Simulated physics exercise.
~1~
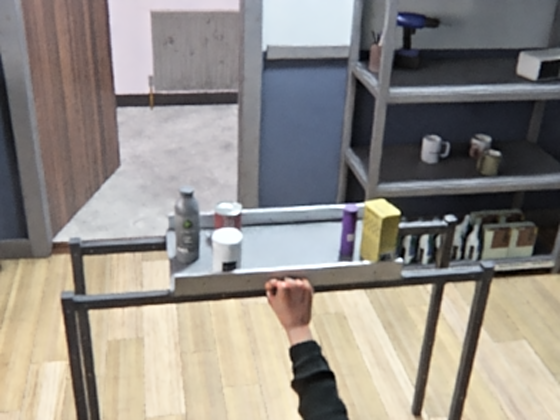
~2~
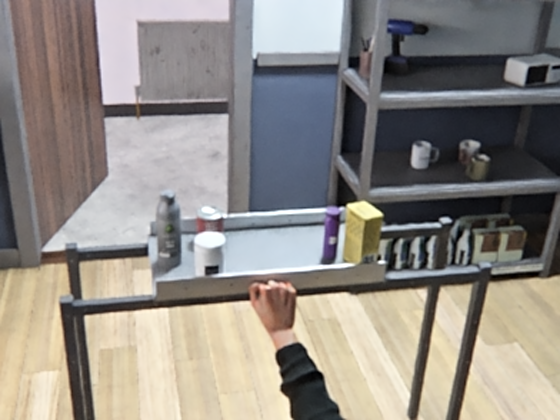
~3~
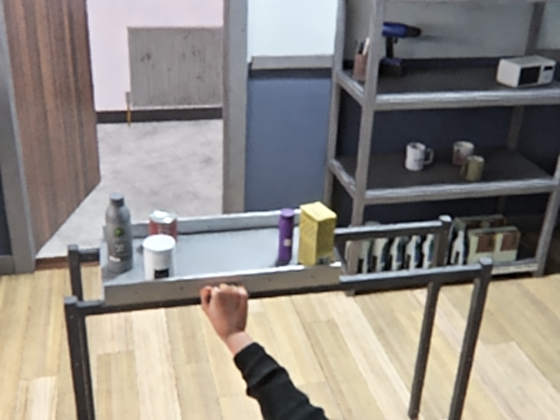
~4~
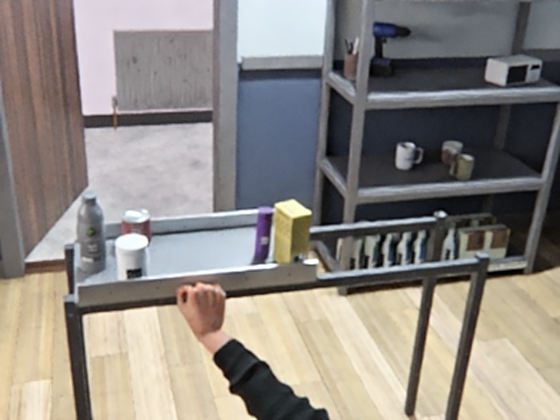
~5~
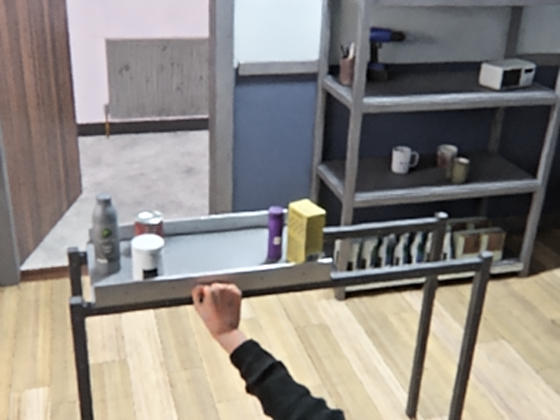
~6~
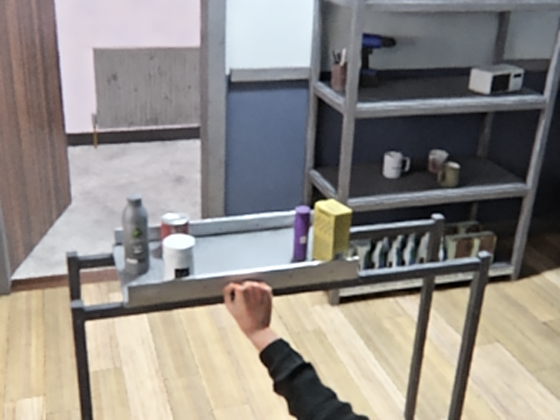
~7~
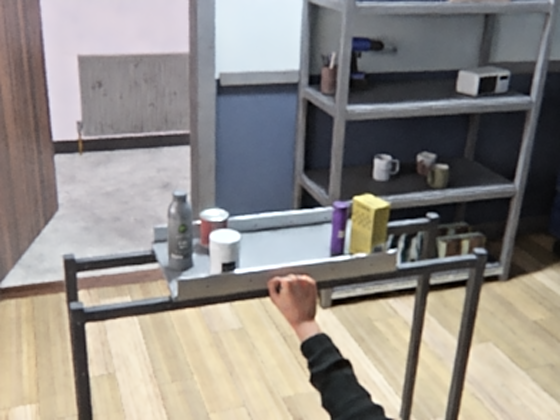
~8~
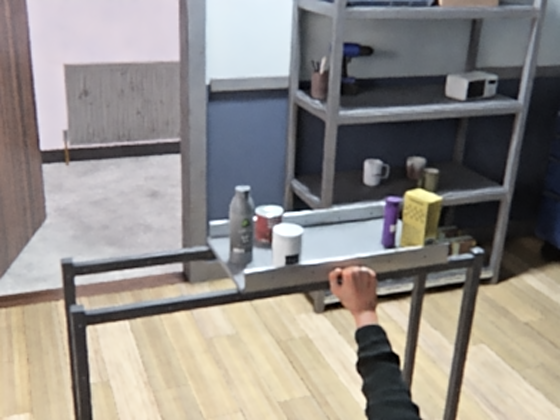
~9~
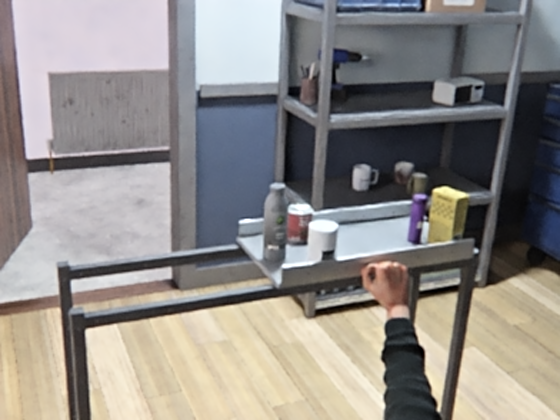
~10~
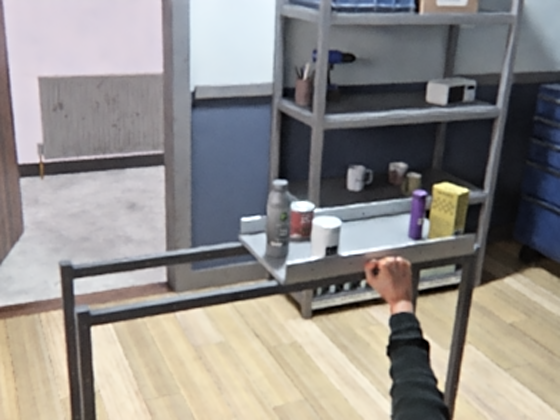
A hand gripped the edge of a sliding tray holding a bottle, a jar, a tin, a purple container and a yellow carton, moved it left, then pushed it back across to the right, where it stopped with everything still standing.
